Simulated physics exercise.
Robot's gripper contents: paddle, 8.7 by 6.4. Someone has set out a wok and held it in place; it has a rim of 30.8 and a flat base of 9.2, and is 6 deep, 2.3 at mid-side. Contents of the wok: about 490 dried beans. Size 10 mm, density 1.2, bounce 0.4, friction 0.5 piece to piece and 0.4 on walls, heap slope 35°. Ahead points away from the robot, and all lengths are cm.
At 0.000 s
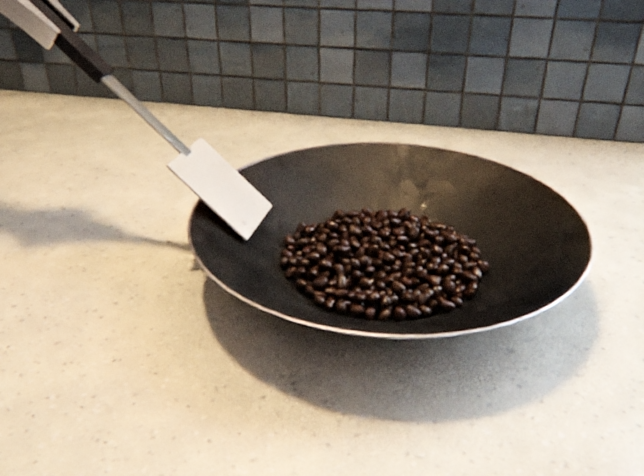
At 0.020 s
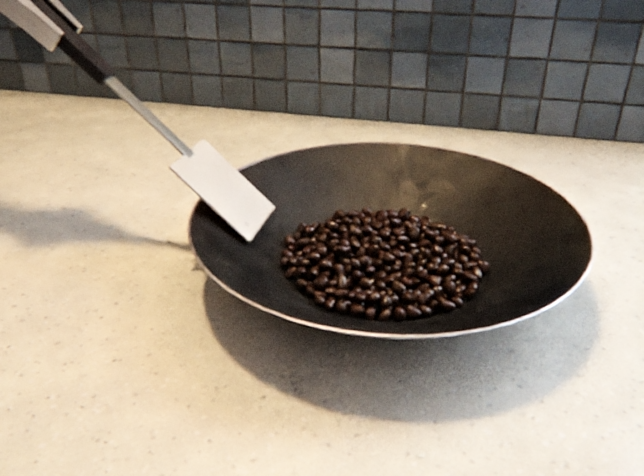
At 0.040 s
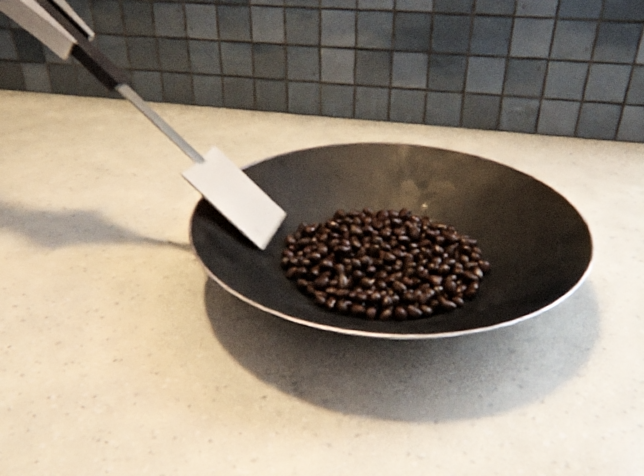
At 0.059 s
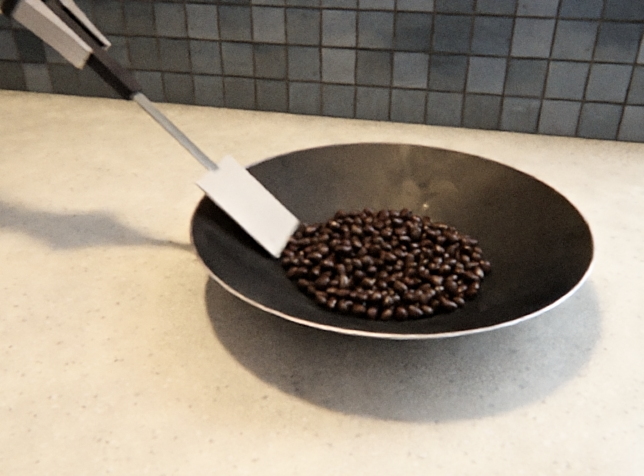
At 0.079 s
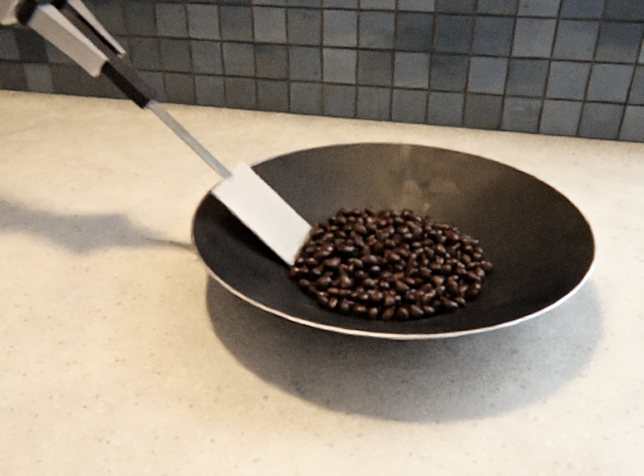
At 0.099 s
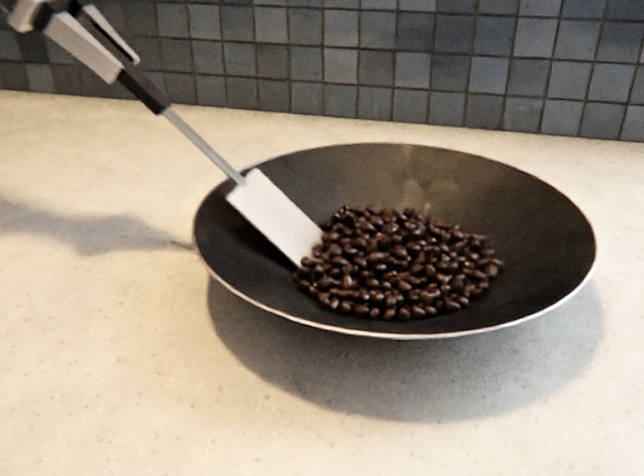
A wide black wok holding a mound of glossy dark brown beans sits on a pale speckled countertop, seen from slightly above against a wall of blue-grey square tiles. At the upper left, a robot gripper holds a flat whitish paddle angled down over the wok's left side. The paddle slides down and rightward into the near edge of the mound, nudging the beans slightly right, while the camera stays still.
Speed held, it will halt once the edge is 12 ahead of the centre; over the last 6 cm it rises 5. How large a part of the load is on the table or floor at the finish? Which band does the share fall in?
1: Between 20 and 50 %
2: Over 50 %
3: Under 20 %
Under 20 %.
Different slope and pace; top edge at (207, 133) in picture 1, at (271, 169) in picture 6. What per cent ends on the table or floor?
15 %.
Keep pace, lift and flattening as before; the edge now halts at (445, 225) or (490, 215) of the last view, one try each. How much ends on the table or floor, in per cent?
About 0 and 0 per cent.
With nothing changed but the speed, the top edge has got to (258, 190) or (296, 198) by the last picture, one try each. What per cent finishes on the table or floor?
First try around 25 %, second try around 40 %.
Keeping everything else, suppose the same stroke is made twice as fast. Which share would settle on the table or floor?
In that case some 40 per cent.
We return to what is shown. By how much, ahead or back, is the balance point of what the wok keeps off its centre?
About 4.5 centimetres ahead.
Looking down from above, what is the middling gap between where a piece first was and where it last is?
4 cm.
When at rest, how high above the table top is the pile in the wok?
It reaches around 6.0 cm.
After 0.22 s, sloping 43°, highest piece 5 above the table; 488 in the wok.
After 0.33 s, sloping 43°, highest piece 7 above the table; 487 in the wok, 1 on the blade or in flight.
After 0.59 s, sloping 43°, highest piece 6 above the table; 428 in the wok, 45 on the table or floor, 15 on the blade or in flight.
After 1.64 s, sloping 43°, highest piece 6 above the table; 428 in the wok, 60 on the table or floor.
At rest, 428 in the wok, 60 on the table or floor. That is 12 % on the table or floor.
